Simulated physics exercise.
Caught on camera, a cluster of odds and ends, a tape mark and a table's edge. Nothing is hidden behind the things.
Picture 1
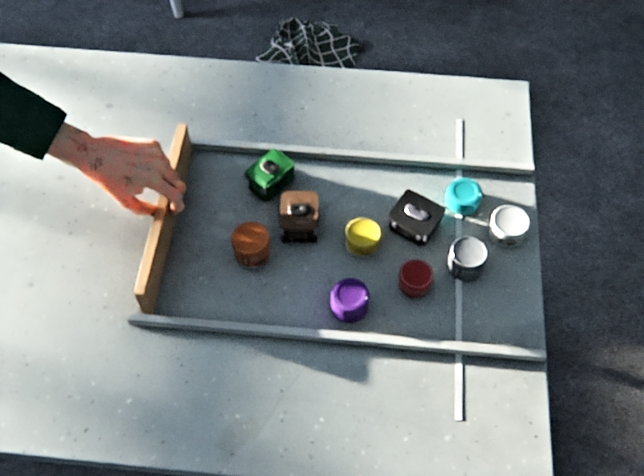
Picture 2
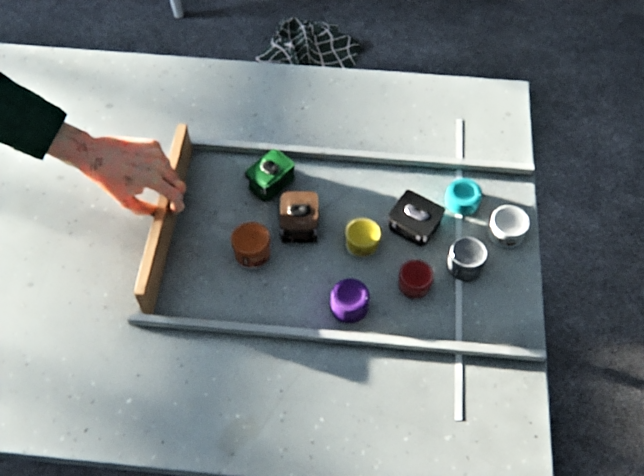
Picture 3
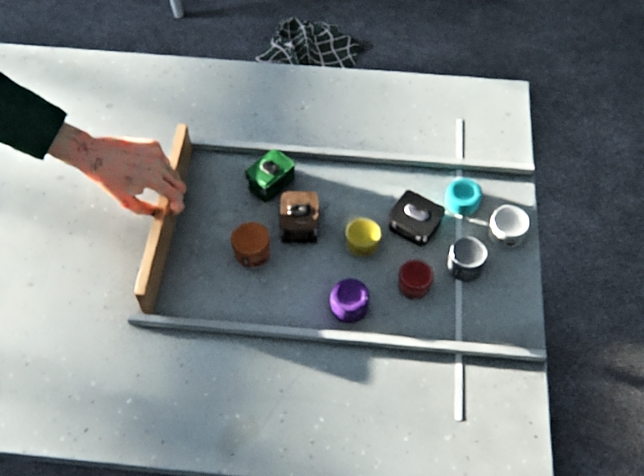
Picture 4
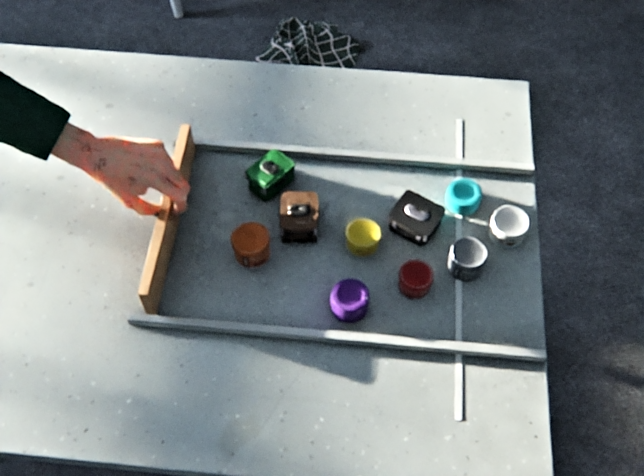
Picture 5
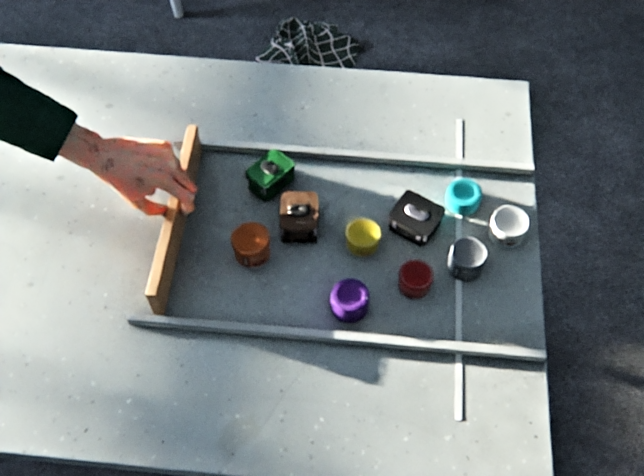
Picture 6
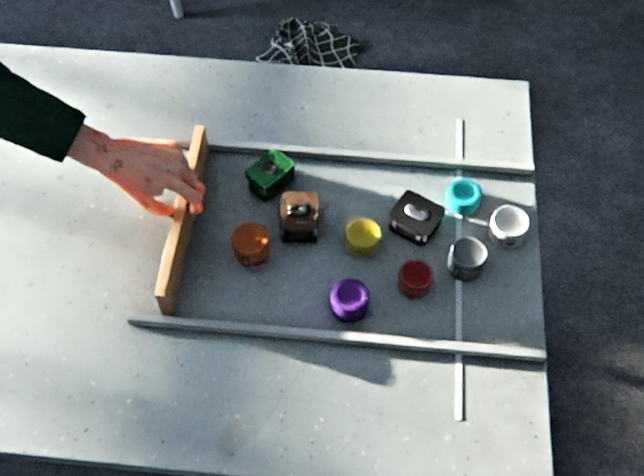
On a grey tabletop, a hand slides a wooden board slightly right towards colourful tubs and cases, which stay still.
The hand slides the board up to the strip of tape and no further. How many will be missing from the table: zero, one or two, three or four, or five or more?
The number that fall off is one or two.
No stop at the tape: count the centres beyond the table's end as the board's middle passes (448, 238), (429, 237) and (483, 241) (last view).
In that order 1, 0 and 3.
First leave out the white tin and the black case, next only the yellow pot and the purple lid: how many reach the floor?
First 0, then 1.
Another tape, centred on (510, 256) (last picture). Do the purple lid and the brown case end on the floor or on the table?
The purple lid remains up; the brown case survives.
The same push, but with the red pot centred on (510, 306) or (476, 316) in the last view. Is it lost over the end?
In turn it is kept; is kept.
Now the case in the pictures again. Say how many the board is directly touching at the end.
4 of them.
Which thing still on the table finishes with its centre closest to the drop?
The black case ends nearest.
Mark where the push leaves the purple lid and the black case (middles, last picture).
The purple lid stops around (479, 313); the black case around (519, 226).
A little later, none off yet; white tin at rest near (508, 227); grey tub at rest near (467, 260); turquoise lid at rest near (464, 197).
When it is over, the number that fall off is one or two; down, grey tub and white tin.
